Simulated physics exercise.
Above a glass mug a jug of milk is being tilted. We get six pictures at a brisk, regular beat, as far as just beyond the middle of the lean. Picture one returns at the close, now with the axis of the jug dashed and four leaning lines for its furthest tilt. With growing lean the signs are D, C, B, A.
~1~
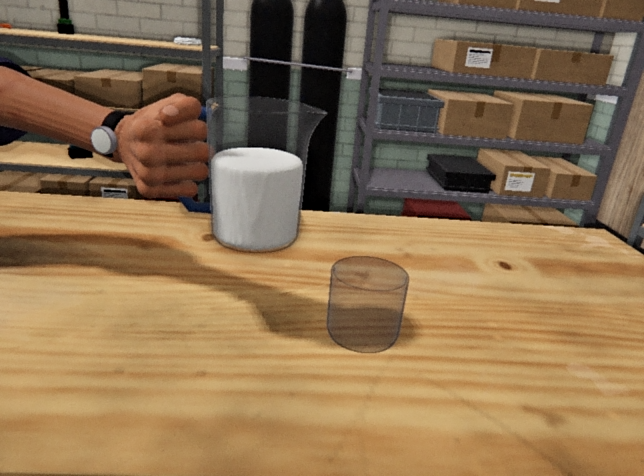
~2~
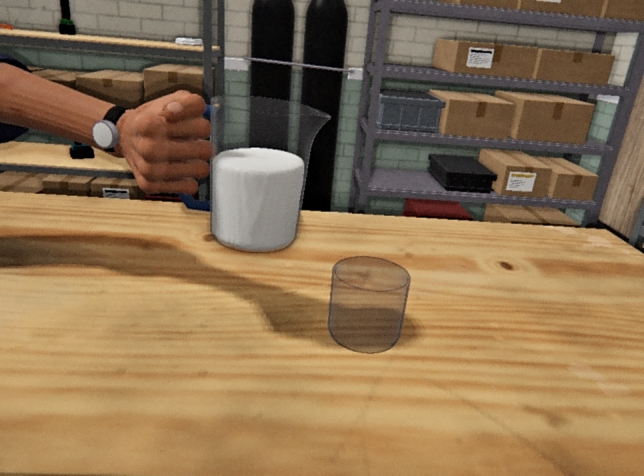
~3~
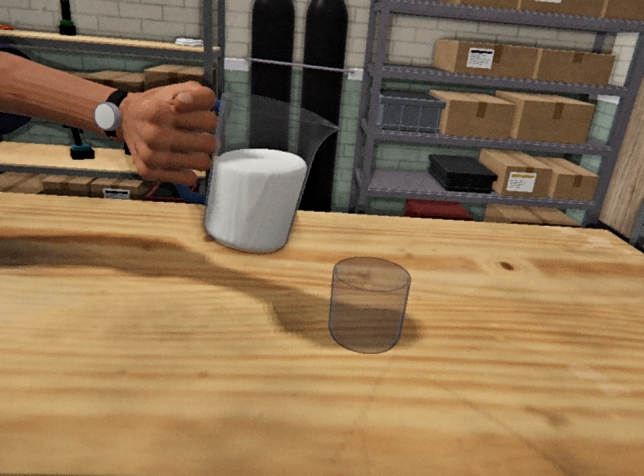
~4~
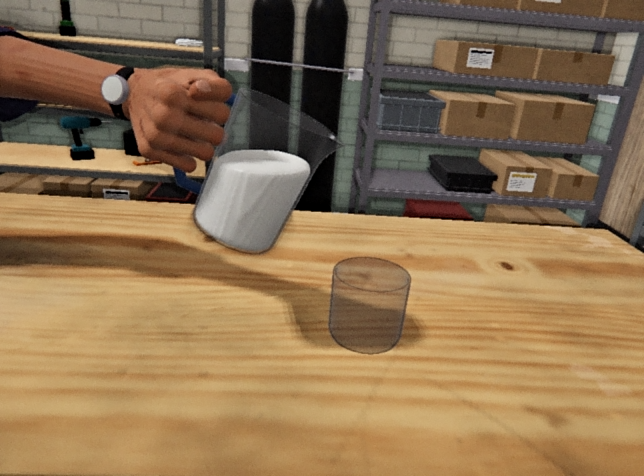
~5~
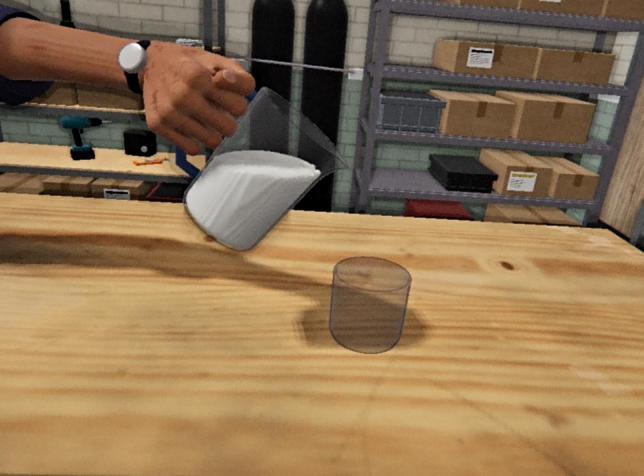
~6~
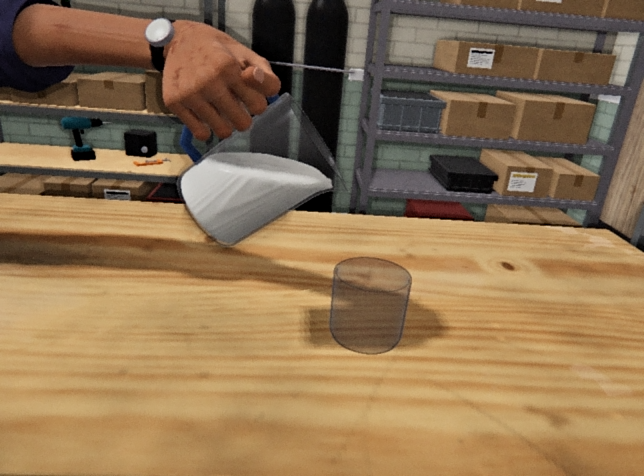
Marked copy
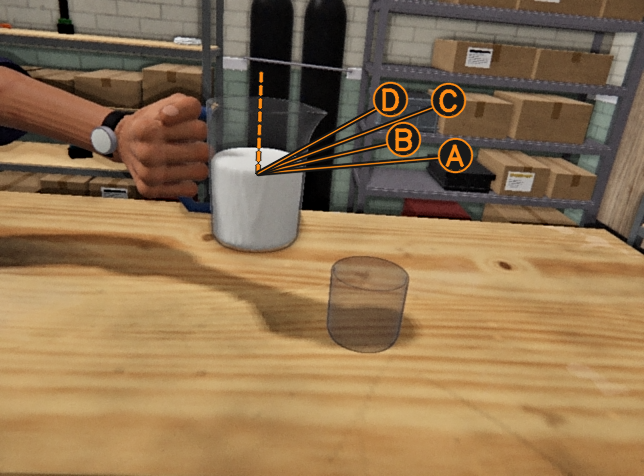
The clip opens on a hand holding a clear jug of milk upright at the back of a wooden table, with an empty glass mug in front. The hand rises and turns, tilting the jug steadily to the right until it leans steeply, the milk sloping toward its lip, none leaving.
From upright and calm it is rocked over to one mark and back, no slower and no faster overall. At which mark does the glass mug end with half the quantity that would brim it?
Take B.
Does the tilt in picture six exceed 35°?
Yes.
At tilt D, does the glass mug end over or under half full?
Under.
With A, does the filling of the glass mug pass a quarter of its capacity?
Yes, it does.
On the marked copy, A at (439, 157); B at (387, 144); C at (432, 107); D at (376, 108).
If A is chosen, the glass mug ends with about 67 % of what it can hold; 5 % of the milk is spilt.
If B is chosen, the glass mug ends with about 50 % of what it can hold.
If C is chosen, the glass mug ends with about 30 % of what it can hold.
If D is chosen, the glass mug ends with about 13 % of what it can hold.
